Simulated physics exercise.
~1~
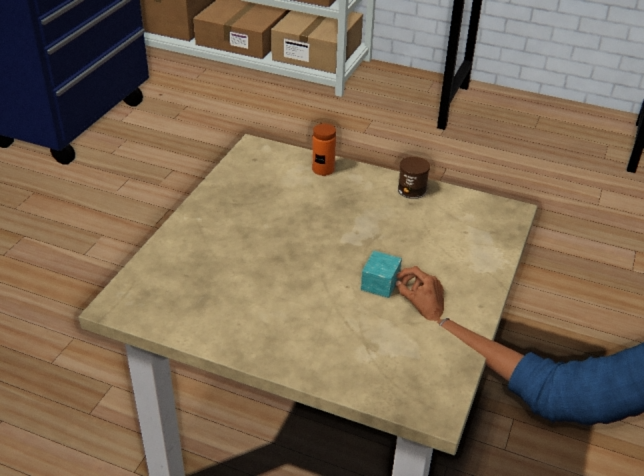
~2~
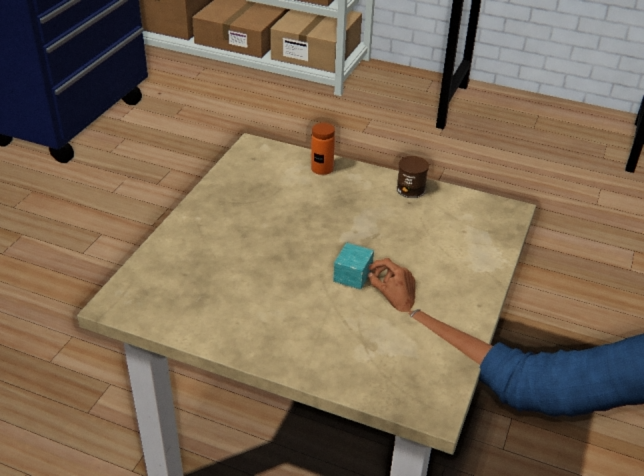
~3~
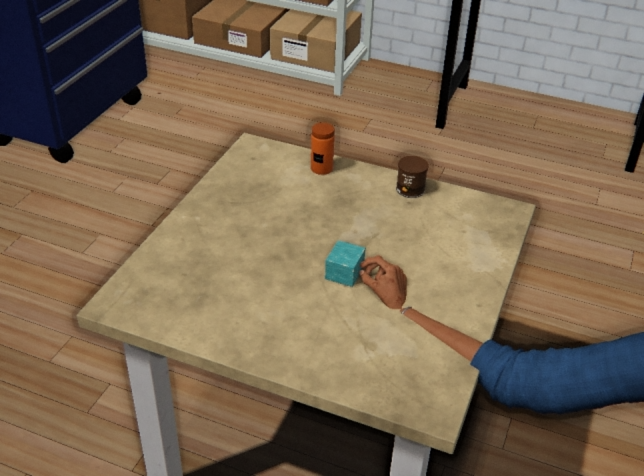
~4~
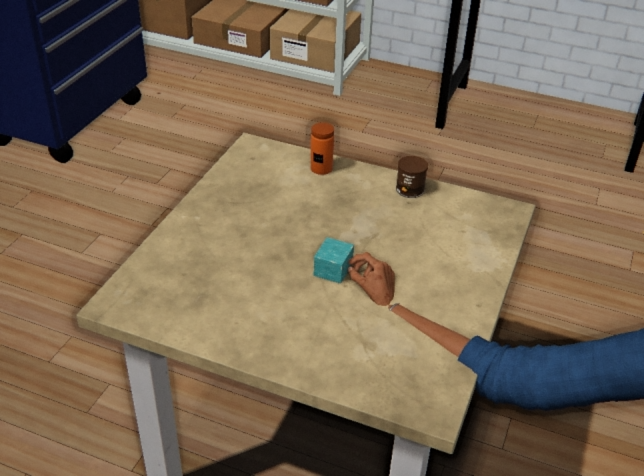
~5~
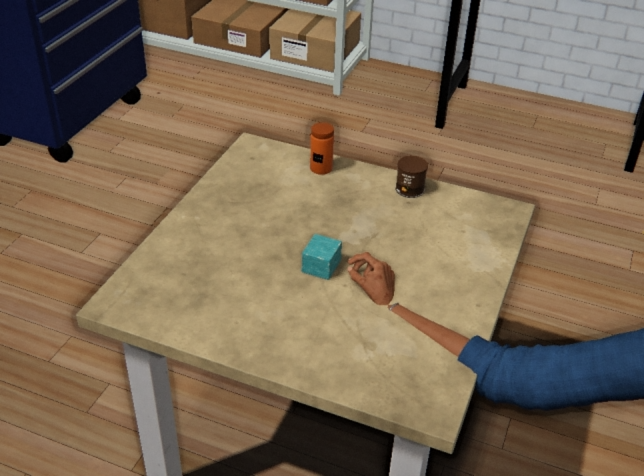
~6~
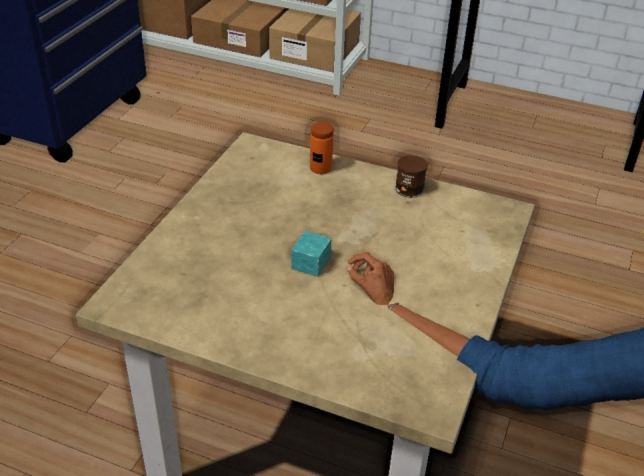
A hand pushing a turquoise block leftward across a mottled tabletop, then staying still as the block slides on away from it.
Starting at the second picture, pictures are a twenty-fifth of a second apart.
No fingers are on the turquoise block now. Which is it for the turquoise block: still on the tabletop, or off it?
The turquoise block ends up on the tabletop.
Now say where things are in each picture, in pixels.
The first picture shows under the hand; turquoise block (381, 274).
The second picture shows under the hand; turquoise block (354, 266).
The third picture shows under the hand; turquoise block (345, 263).
The fourth picture shows turquoise block (334, 260).
The fifth picture shows turquoise block (322, 257) moved a little.
The sixth picture shows turquoise block (311, 253) moved about its own width.
Then, 0.10 s later than the last frame, turquoise block moved about its own width near (293, 248).
Then, 0.20 s later than the last frame, turquoise block moved about its own width near (284, 246).
When it is over, moved from the start, turquoise block. End places, in pixels of the last picture, turquoise block near (283, 245).
